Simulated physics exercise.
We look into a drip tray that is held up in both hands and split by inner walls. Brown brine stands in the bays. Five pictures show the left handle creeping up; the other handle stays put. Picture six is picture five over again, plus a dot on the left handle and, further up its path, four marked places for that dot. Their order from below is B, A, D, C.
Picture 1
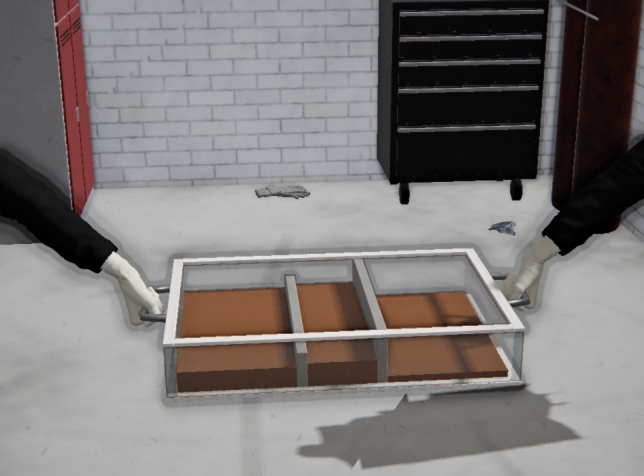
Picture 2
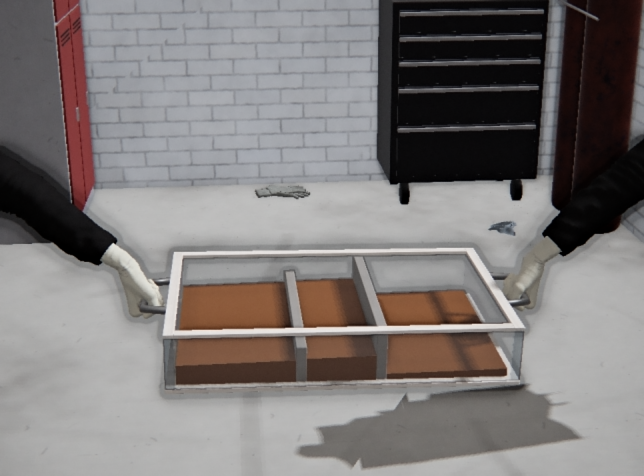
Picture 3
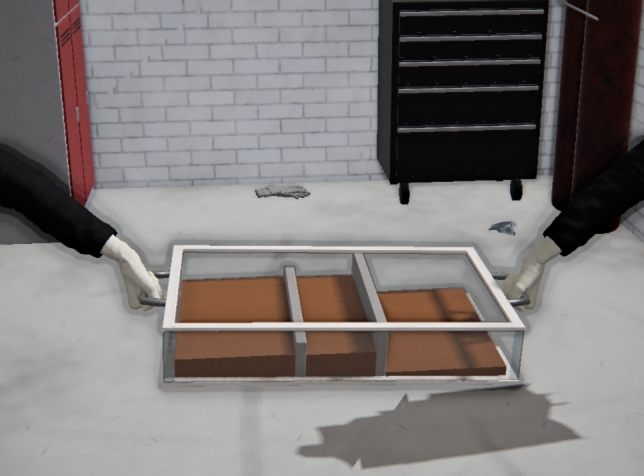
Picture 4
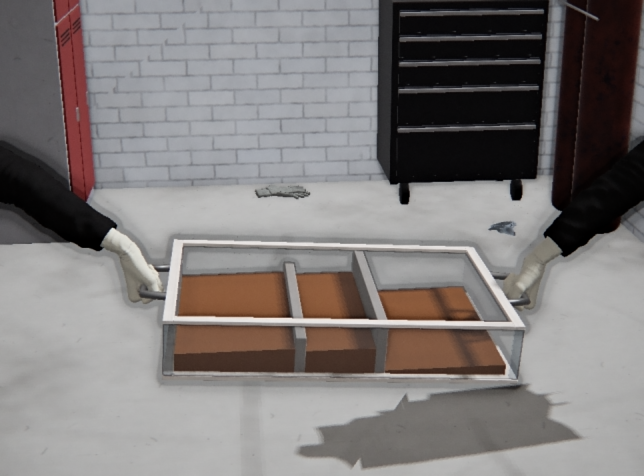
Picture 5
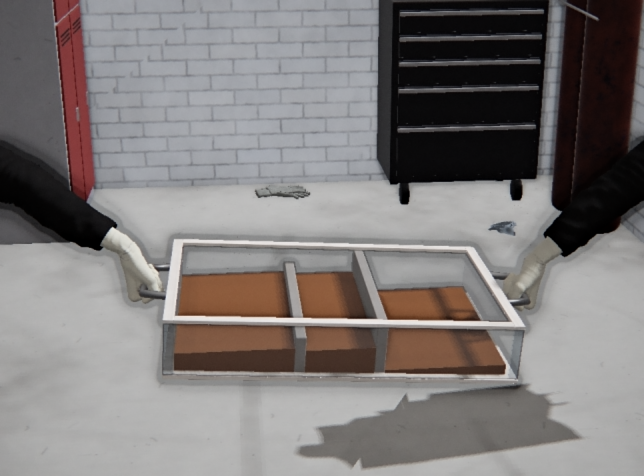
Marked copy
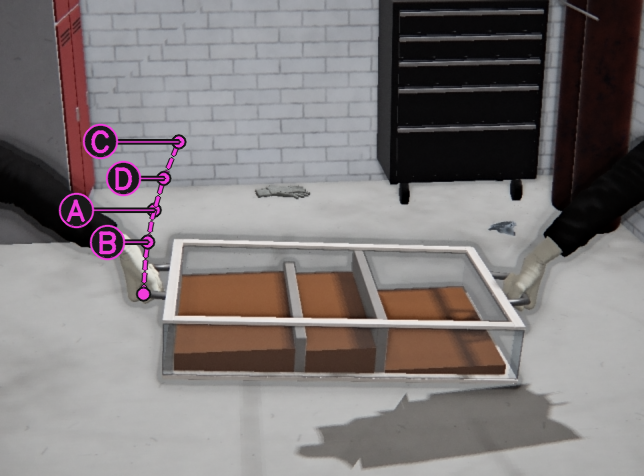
The video shows two hands holding a clear, white-rimmed tray with brown contents in three bays, above a pale floor near a brick wall; the left hand raises its side slightly, tilting the tray gently down to the right.
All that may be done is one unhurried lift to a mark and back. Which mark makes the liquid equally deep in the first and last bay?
C beats the others.
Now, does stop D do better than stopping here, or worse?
Stop D is better.
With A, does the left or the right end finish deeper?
The left end bay.
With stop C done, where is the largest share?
It is the middle one.
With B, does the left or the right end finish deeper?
The left end bay.
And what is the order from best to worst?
Best to worst: C, D, A, B.
On the marked copy, A at (154, 210); B at (147, 242); C at (178, 141); D at (163, 178).
With A, the left end bay stands much deeper than the other; nothing spills.
With B, the left end bay stands much deeper than the other; nothing spills.
With C, the two end bays stand about equally deep; nothing spills.
With D, the left end bay stands much deeper than the other; nothing spills.
